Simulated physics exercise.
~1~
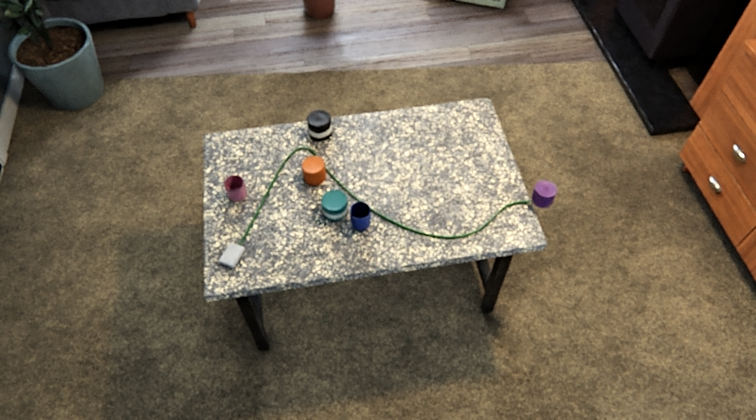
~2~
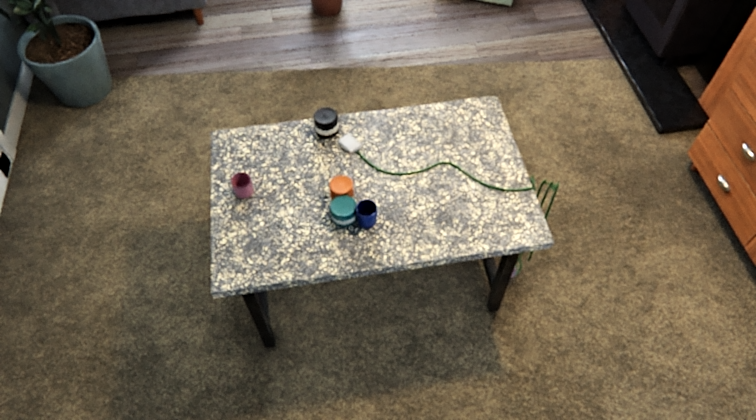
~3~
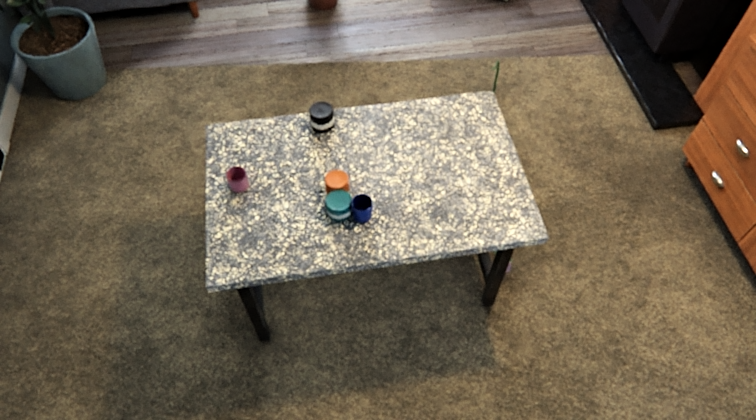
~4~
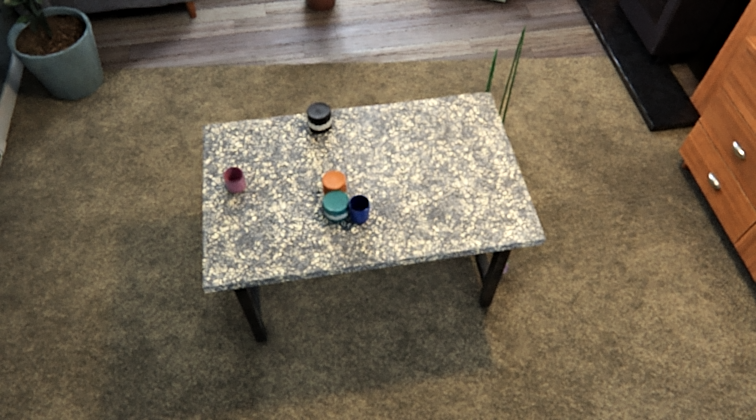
A speckled table held cups, tins and a green cable as a purple item slipped over the right edge, dragging the cable and a white device after it and nudging the orange tub; the remaining containers, including the pink mug, stayed on top.
